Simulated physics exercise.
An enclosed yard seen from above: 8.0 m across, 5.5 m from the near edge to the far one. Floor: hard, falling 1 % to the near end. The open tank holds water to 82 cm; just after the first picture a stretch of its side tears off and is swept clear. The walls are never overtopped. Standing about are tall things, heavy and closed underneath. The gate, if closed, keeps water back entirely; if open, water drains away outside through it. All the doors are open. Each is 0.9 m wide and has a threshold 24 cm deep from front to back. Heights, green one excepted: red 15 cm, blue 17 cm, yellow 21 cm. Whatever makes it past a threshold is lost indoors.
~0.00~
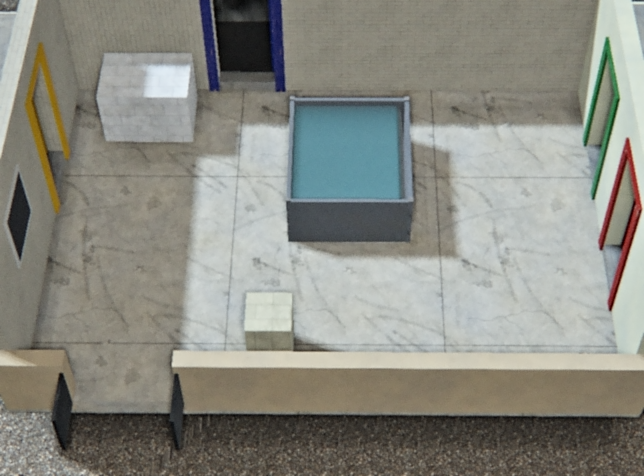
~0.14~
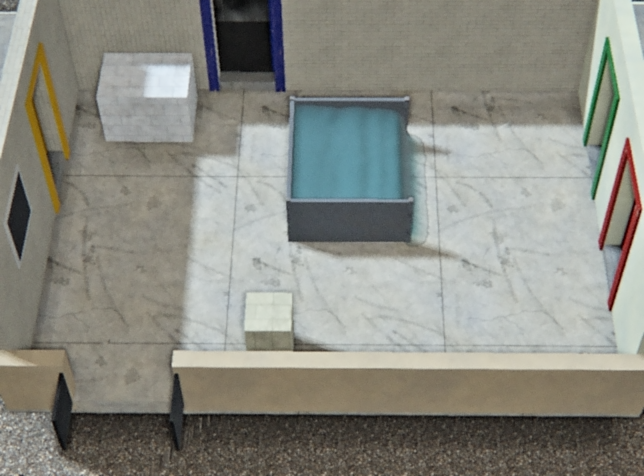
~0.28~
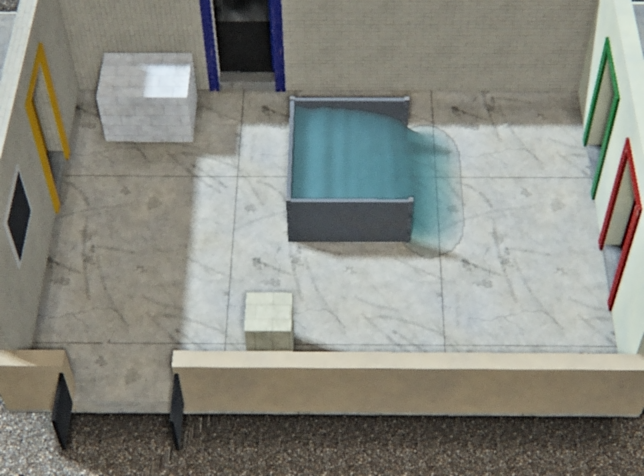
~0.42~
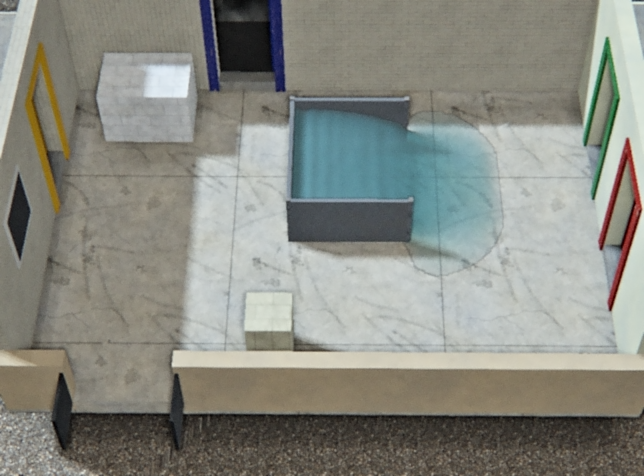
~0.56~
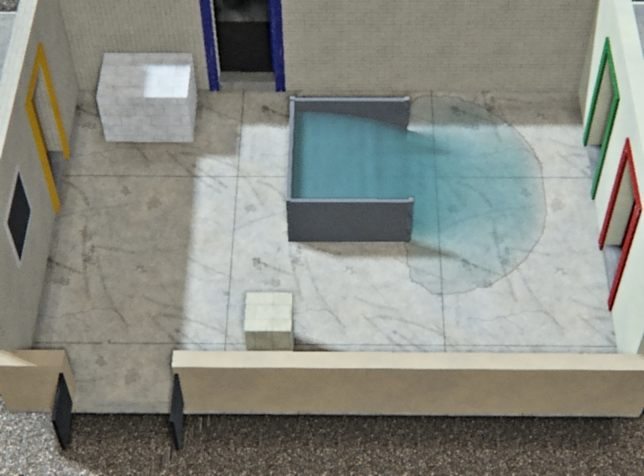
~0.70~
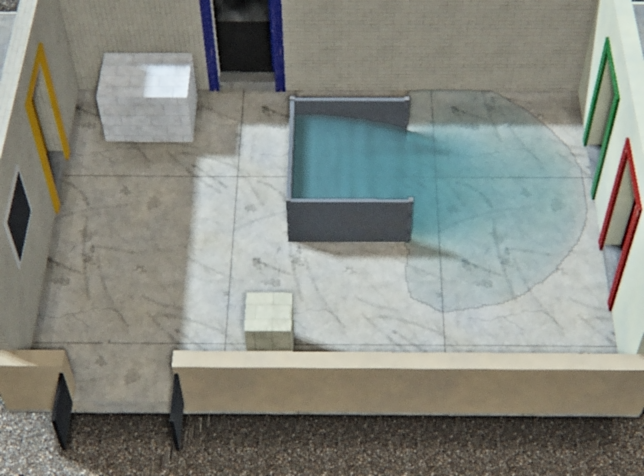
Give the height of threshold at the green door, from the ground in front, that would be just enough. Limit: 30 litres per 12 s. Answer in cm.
Close to 34 cm.
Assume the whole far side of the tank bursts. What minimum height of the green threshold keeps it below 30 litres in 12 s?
A height of around 15 cm.
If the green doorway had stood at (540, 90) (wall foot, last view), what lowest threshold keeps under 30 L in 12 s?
Minimum: Close to 28 cm.
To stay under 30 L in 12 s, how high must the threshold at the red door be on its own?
Roughly 21 cm at the red door.
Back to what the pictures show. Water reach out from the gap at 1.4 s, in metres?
Roughly 3.8 metres.
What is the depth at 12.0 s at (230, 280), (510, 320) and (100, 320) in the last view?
The depths come to about 3, 6 and 6 cm.
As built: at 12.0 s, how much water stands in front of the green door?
About 3.5 cm.
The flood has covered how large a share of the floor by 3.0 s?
Roughly 35 percent of the floor is wet.
After 1.4 s water covers 30 % of the floor, deepest (42 cm) near (590, 200); 15 cm at the green door, 117 litres in over its 6 cm threshold.
After 3.0 s water covers 35 % of the floor, deepest (32 cm) near (619, 389); 22 cm at the green door, 425 litres in over its 6 cm threshold.
After 12.0 s water covers 95 % of the floor, deepest (9 cm) near (321, 386); 4 cm at the green door, 523 litres in over its 6 cm threshold.
At the green door as built, the water arrived by 0.8 s and peaked near 30 cm at 2.2 s.
Run again over the same 12 s with other heights there, 58 litres in over 30.5 cm, 6 litres over 41 cm. The limit of 30 litres is kept from about 34 cm up.
